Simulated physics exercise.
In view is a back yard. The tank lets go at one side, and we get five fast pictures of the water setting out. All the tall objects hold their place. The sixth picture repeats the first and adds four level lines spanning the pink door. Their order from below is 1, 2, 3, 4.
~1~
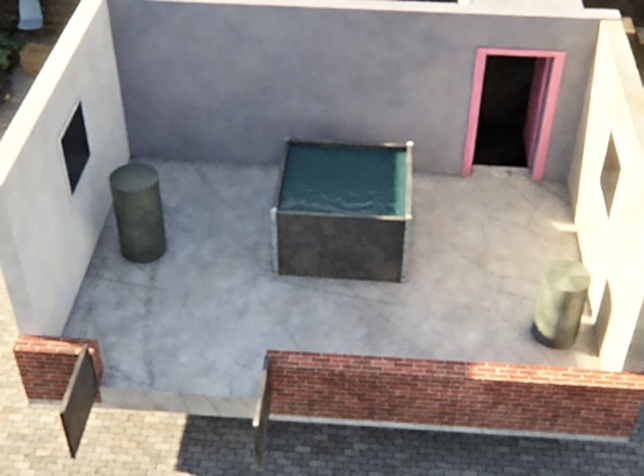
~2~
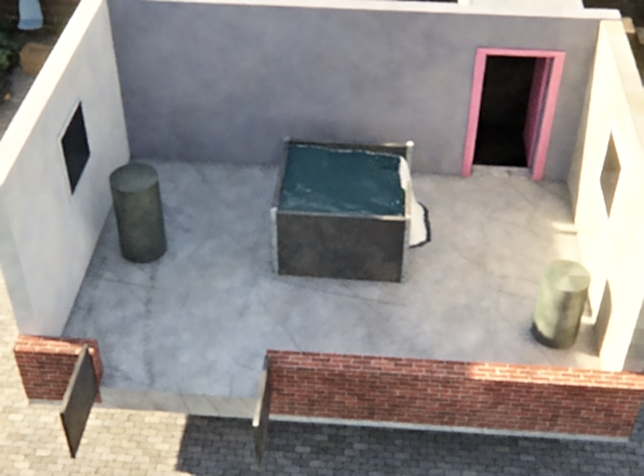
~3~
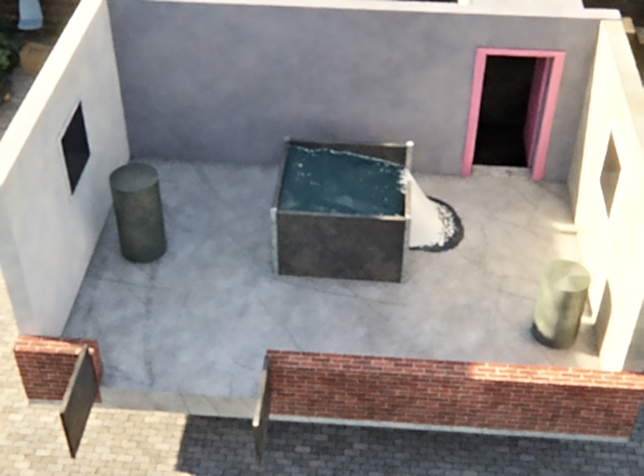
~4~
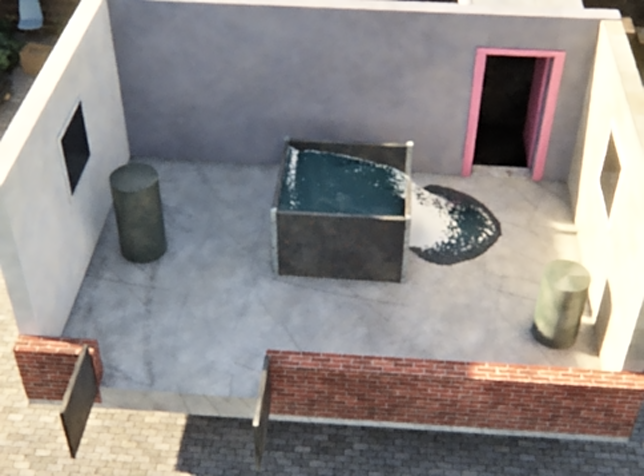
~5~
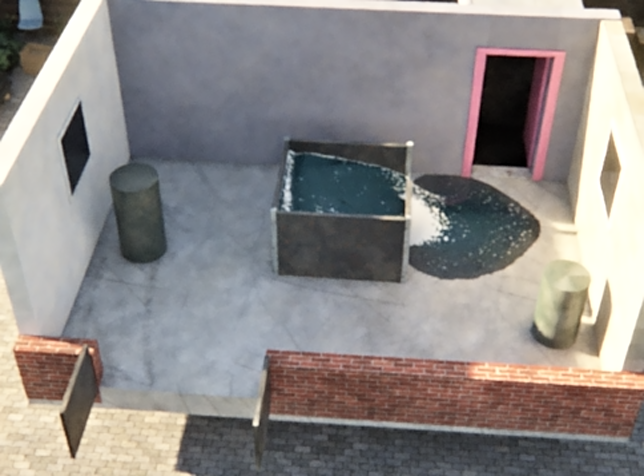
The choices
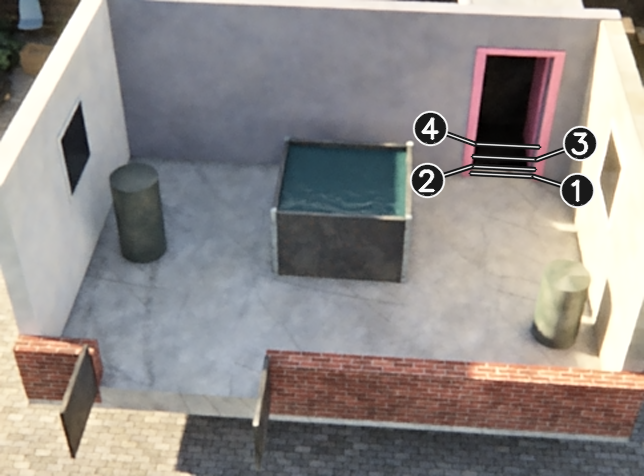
Water in a square tank pours out its right side and spreads across the yard floor.
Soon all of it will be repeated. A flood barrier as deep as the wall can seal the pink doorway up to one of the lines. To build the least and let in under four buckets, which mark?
That is mark 3.
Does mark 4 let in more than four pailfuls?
No.
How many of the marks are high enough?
Two of them.
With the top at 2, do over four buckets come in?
Yes, that goes wrong.
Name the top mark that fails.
Here it is mark 2.
In white, 1 at (502, 174); 2 at (503, 168); 3 at (504, 158); 4 at (506, 145); from the bottom up 1, 2, 3, 4.
With 1, dozens of bucketfuls pour in.
With 2, about 11 bucketfuls get in.
With 3, a splash gets over, under a bucket.
With 4, nothing gets over.
